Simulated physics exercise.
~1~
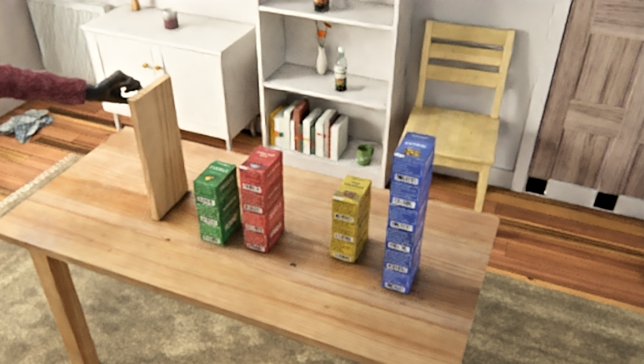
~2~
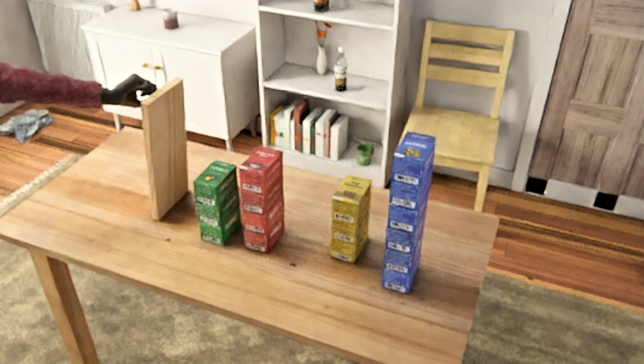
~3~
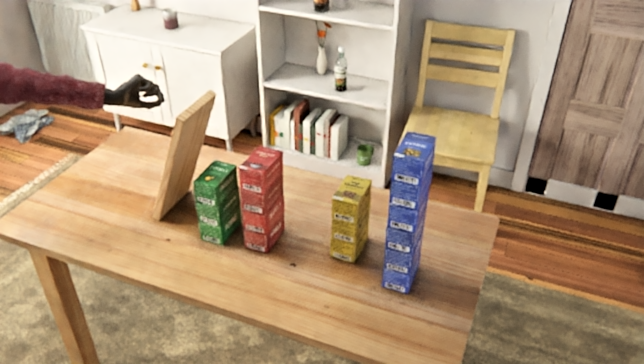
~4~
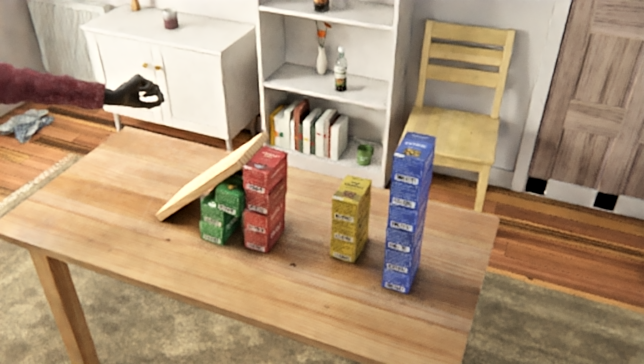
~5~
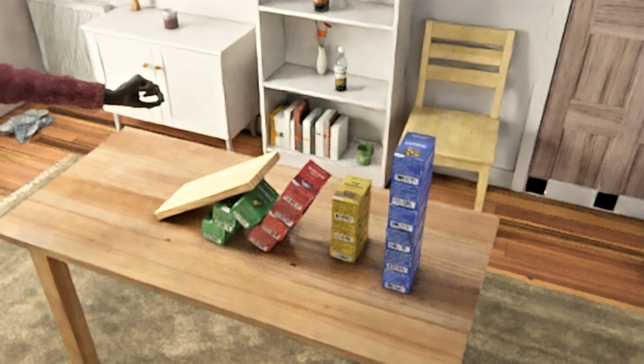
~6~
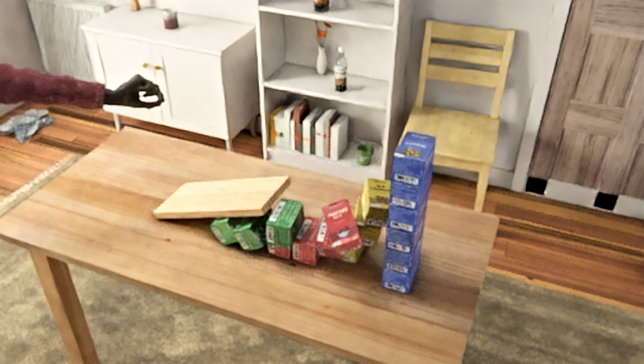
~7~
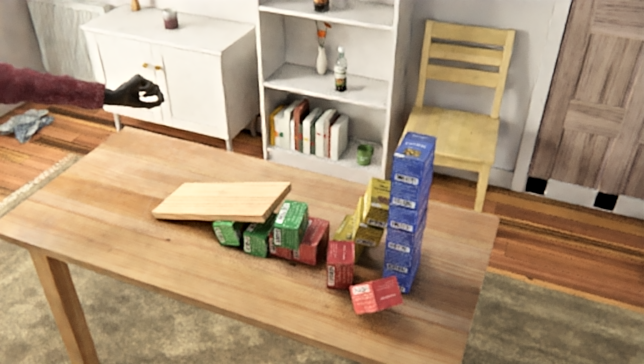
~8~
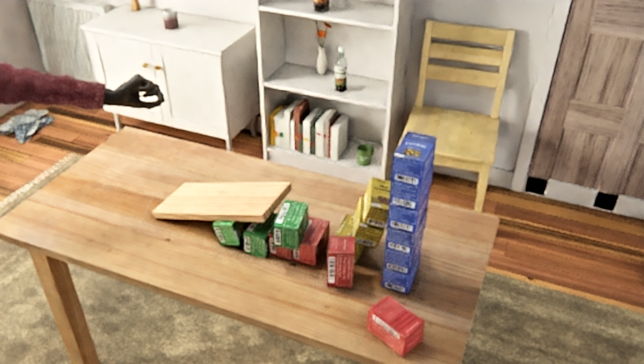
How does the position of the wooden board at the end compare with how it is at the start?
At the start the board stands upright at the left of the stacks. By the end it has fallen over and lies on its side, resting on the toppled green boxes.
